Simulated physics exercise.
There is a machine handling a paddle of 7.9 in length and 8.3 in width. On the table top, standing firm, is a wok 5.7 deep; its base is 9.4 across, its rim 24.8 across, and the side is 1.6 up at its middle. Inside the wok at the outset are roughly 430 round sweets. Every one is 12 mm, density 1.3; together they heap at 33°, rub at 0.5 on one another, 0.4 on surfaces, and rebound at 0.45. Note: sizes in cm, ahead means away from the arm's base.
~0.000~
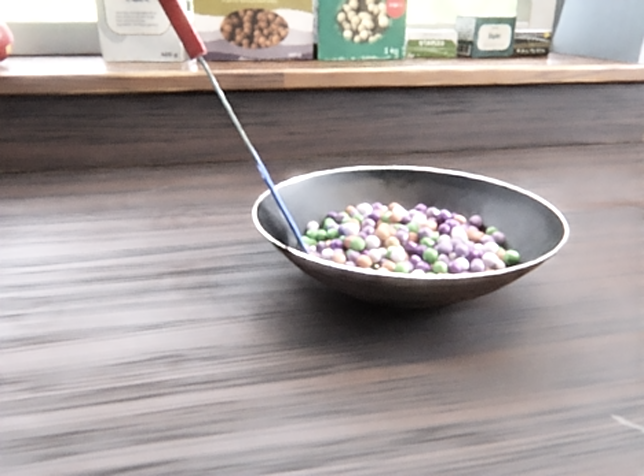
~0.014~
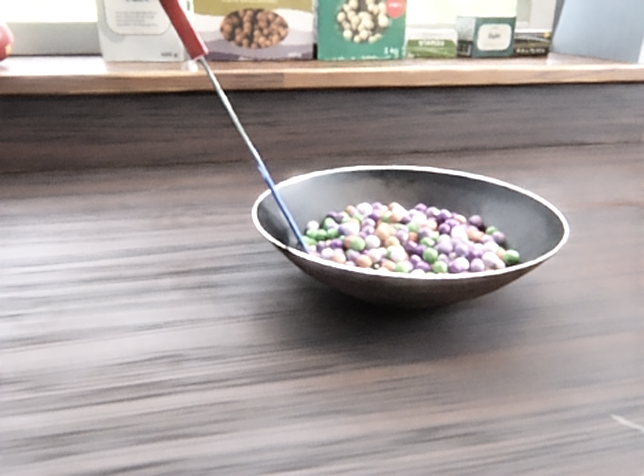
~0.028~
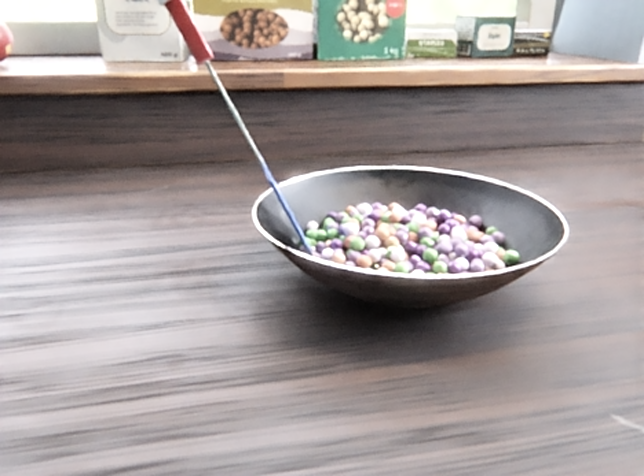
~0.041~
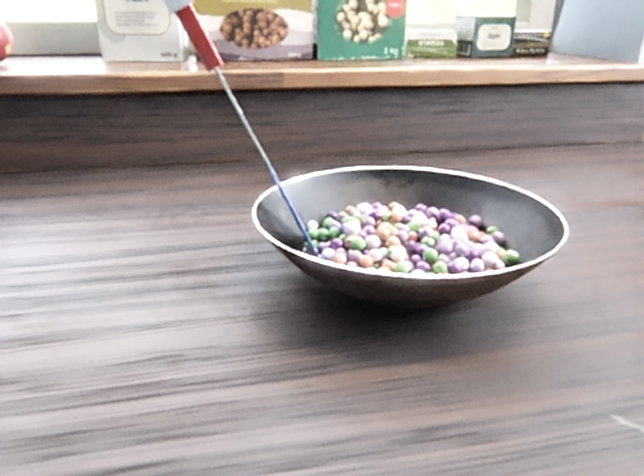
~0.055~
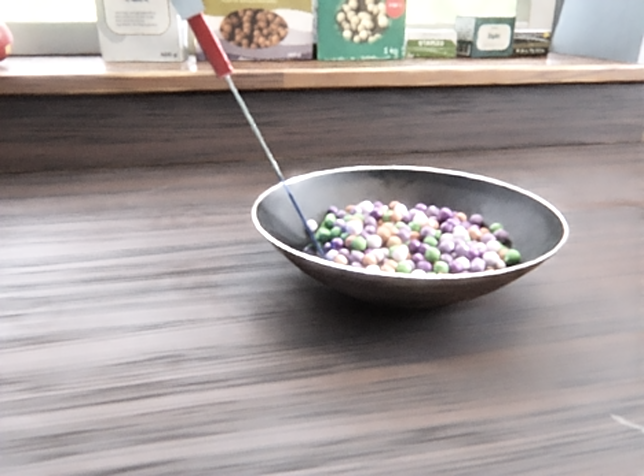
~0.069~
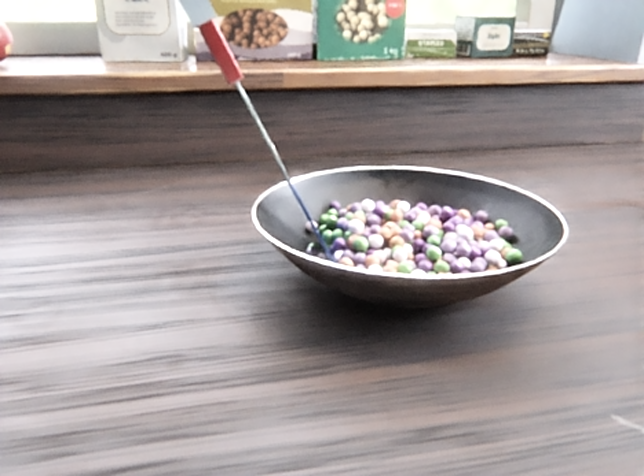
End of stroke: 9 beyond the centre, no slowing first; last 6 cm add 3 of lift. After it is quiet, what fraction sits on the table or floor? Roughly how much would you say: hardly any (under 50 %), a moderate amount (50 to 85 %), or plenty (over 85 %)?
I'd say hardly any.
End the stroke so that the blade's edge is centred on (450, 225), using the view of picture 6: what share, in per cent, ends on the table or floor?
Something close to 5 in a hundred.
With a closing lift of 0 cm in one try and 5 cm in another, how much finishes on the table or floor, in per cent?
About 40 and 35 per cent.
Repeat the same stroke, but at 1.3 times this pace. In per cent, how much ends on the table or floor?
I'd put it at about 45 per cent.
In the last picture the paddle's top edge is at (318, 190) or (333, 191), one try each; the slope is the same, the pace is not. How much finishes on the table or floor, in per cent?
Respectively, some 55 and 55 per cent.
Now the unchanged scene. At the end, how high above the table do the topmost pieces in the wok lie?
Some 5.0 cm above the table.
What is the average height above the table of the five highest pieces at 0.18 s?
6 cm.
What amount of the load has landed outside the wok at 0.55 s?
About 40 per cent.
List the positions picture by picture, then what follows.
In the first frame, paddle top edge at (258, 161), sloping 64°; upper third of the load around (401, 235), from x 305 to 510, top at y 210; 431 in the wok.
In the second frame, paddle top edge at (258, 162), sloping 64°; upper third of the load around (401, 235), from x 305 to 510, top at y 210.
In the third frame, paddle top edge at (263, 165), sloping 64°; upper third of the load around (401, 235), from x 305 to 510, top at y 210.
In the fourth frame, paddle top edge at (272, 171), sloping 64°; upper third of the load around (401, 236), from x 310 to 510, top at y 210.
In the fifth frame, paddle top edge at (280, 177), sloping 64°; upper third of the load around (404, 235), from x 310 to 510, top at y 210.
In the sixth frame, paddle top edge at (289, 181), sloping 64°; upper third of the load around (408, 234), from x 310 to 515, top at y 205; 431 in the wok.
By 0.18 s, sloping 64°, highest piece 6 above the table; 431 in the wok.
By 0.30 s, sloping 64°, highest piece 9 above the table; 410 in the wok, 21 on the blade or in flight.
By 0.55 s, sloping 64°, highest piece 6 above the table; 249 in the wok, 179 on the table or floor, 3 on the blade or in flight.
By 1.60 s, sloping 64°, highest piece 4 above the table; 249 in the wok, 182 on the table or floor.
Final count, 249 in the wok, 182 on the table or floor. That is 42 % on the table or floor.
